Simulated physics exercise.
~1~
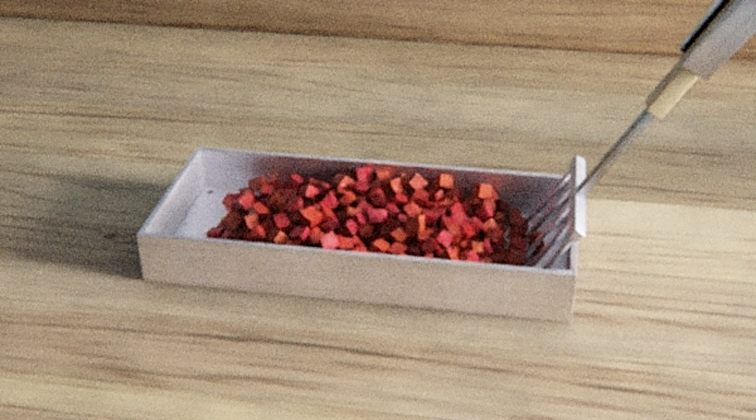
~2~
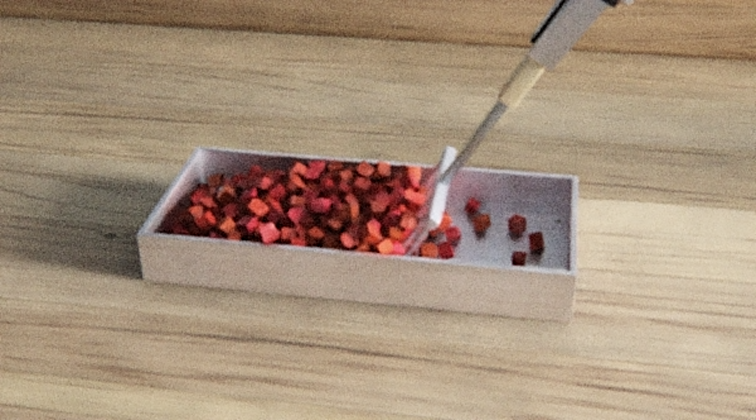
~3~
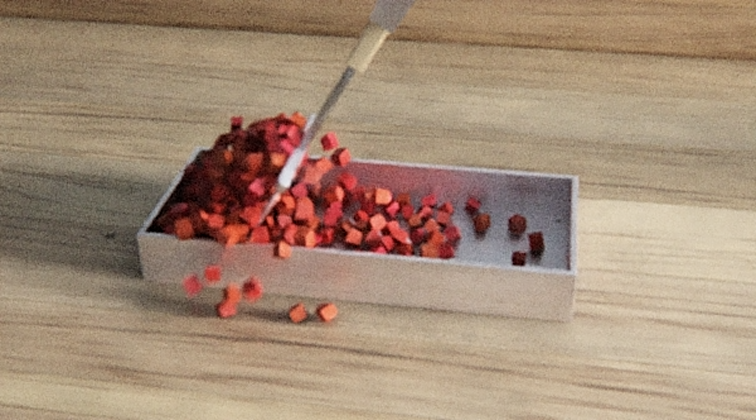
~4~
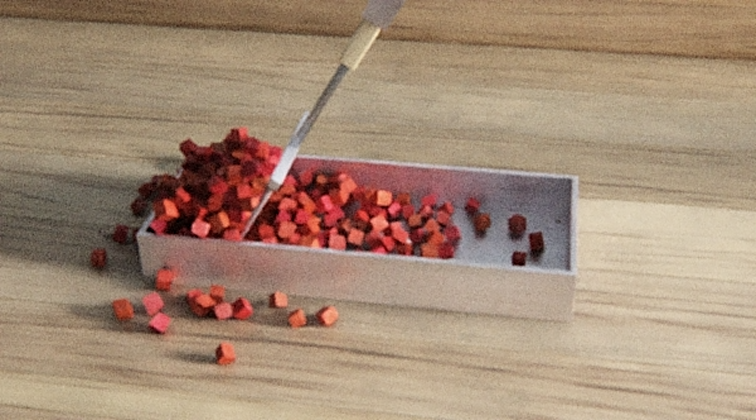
On a wooden surface, a fork pushes red cubes left along a tray, spilling some over.
